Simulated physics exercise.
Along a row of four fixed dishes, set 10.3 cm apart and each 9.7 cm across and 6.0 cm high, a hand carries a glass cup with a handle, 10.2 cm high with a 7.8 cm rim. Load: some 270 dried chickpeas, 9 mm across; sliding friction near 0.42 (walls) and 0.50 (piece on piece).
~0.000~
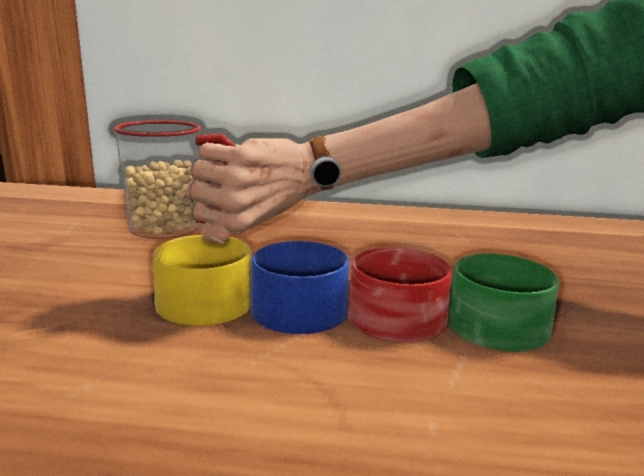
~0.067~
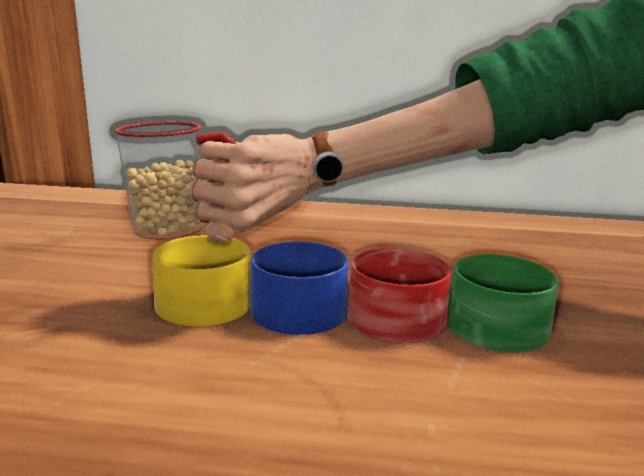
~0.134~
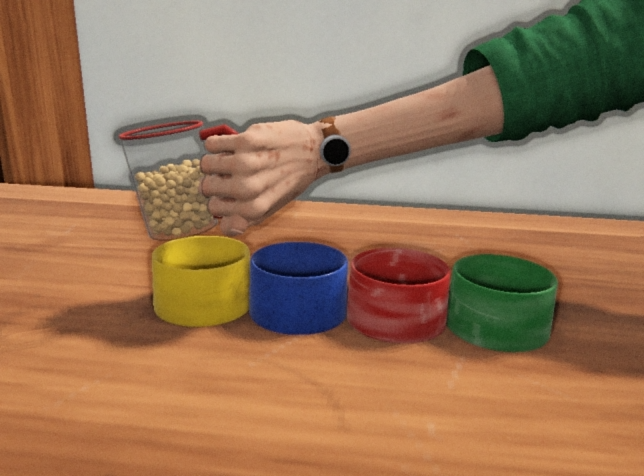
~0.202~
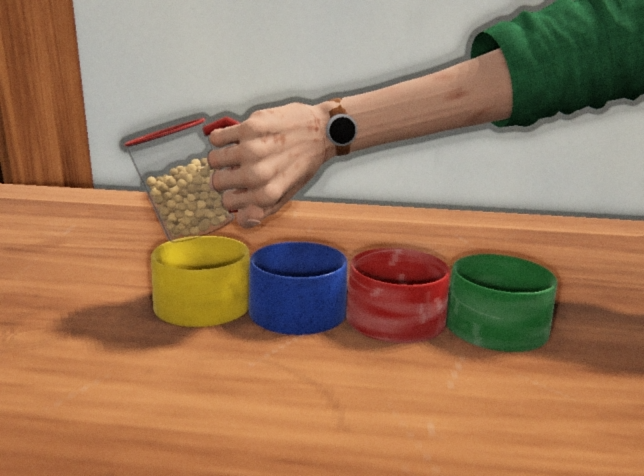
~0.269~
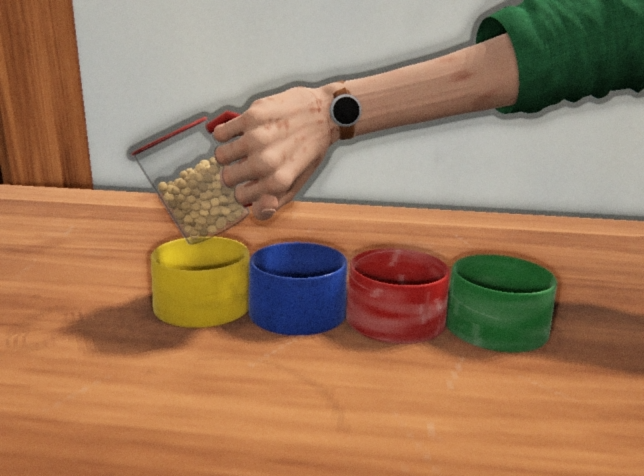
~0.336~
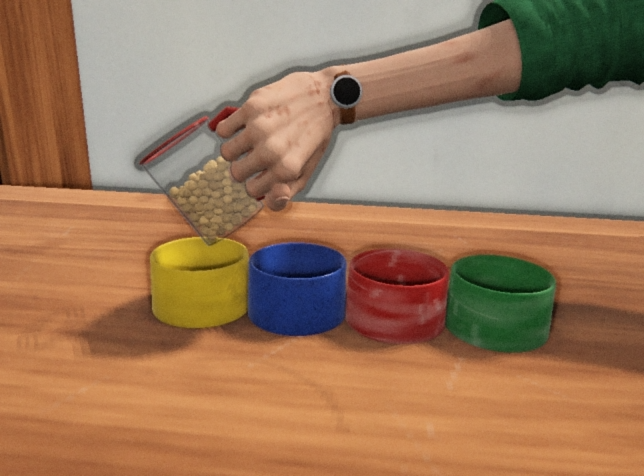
A hand in a green sleeve held a clear cup of chickpeas by its handle, tilting it steadily to the left while shifting slightly right, above a row of yellow, blue, red and green dishes.
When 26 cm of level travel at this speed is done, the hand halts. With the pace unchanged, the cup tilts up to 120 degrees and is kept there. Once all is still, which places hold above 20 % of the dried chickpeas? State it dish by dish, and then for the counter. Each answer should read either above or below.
Red - below, blue - above, green - below, yellow - below, counter - below.
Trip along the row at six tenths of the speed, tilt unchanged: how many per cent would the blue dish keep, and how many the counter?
Result - blue dish: 10; counter: 0.
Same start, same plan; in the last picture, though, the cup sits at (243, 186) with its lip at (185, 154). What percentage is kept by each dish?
Kept per dish: Red = 80, blue = 10, green = 0, yellow = 0.
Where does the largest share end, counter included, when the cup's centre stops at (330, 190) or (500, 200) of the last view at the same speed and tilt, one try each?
On the first run most goes to blue, and on the second to blue.
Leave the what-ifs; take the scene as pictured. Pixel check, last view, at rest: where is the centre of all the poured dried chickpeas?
Near (297, 293).
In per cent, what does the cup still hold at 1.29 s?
Some 10 per cent.
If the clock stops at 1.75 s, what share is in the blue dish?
About 90 percent.
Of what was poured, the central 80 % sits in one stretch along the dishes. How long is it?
7 cm, roughly.
After 0.91 s, tilt 110 degrees; cup holds 95 %, yellow 5 %.
Then, at 1.29 s, tilt 120 degrees; cup holds 10 %, blue 80 %, yellow 5 %.
After 1.75 s, tilt 120 degrees; cup holds 0 %, blue 90 %, yellow 5 %.
At rest (2.0 s), red 0 %, blue 90 %, green 0 %, yellow 5 %, counter 5 %.
